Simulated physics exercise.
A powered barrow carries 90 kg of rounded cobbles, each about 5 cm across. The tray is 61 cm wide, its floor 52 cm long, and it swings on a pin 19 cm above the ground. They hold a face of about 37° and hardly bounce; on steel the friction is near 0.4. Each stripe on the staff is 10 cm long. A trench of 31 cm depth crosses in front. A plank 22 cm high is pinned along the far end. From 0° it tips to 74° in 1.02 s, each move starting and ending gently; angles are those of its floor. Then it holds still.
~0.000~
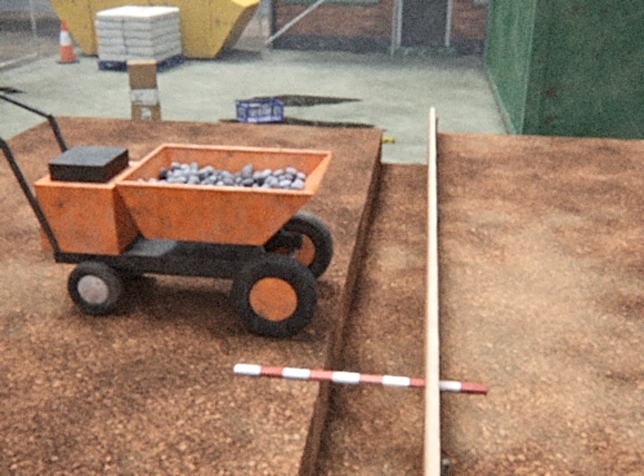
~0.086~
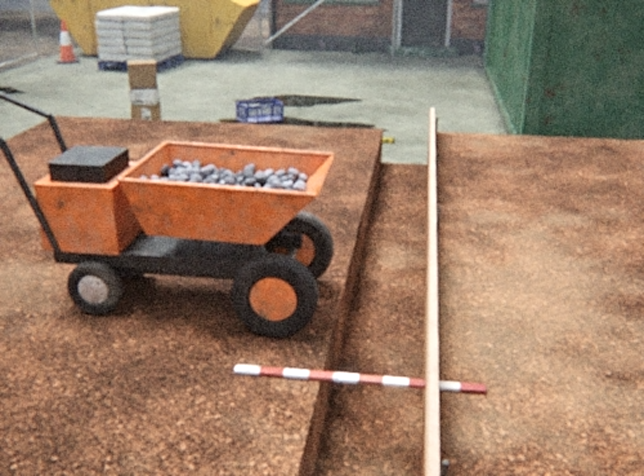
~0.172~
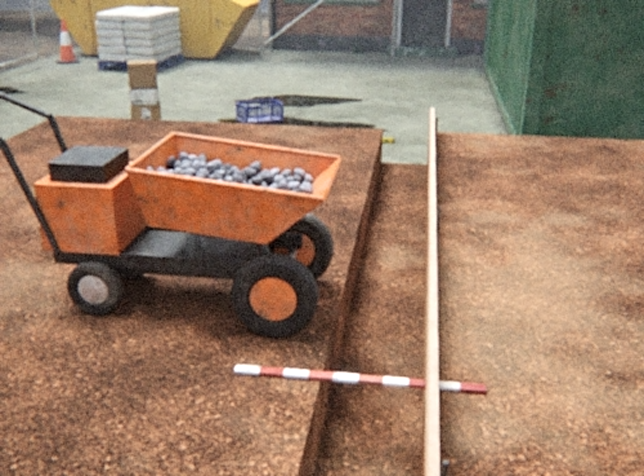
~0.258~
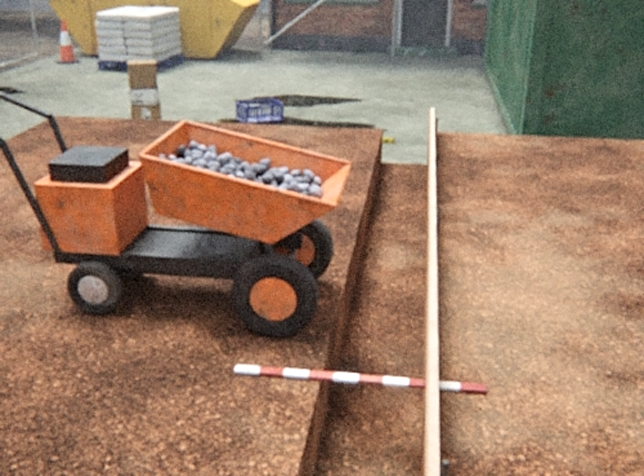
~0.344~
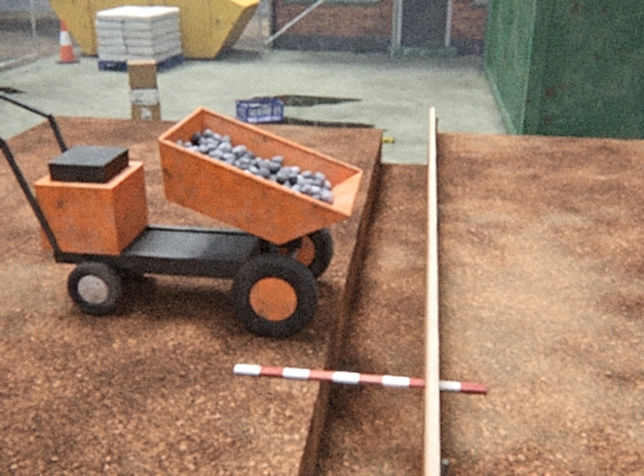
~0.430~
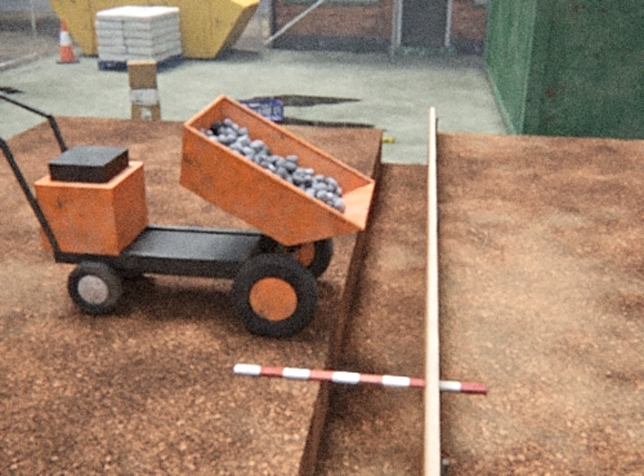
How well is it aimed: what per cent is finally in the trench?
Some 81 per cent of it.
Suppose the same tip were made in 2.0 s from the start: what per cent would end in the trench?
In that case some 85 per cent.
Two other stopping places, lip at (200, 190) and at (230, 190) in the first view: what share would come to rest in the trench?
Near 70 per cent from the first place, 100 from the second.
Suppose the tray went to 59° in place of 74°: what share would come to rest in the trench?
Then about 70 per cent.
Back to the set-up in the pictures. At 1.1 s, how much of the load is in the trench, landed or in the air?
About 30 per cent by then.
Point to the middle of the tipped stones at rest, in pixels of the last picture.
Near (401, 359).
After 0.8 s the floor is at 62°; 100 % in the tray; the foremost stones are at (384, 255).
After 1.1 s the floor is at 74°; 65 % in the tray, 29 % in the trench, 6 % past the trench; the foremost stones are at (474, 297).
After 1.5 s the floor is at 74°; 22 % in the tray, 60 % in the trench, 18 % past the trench; the foremost stones are at (569, 330).
After 3.4 s the floor is at 74°; 1 % in the tray, 81 % in the trench, 18 % past the trench; the foremost stones are at (625, 323).
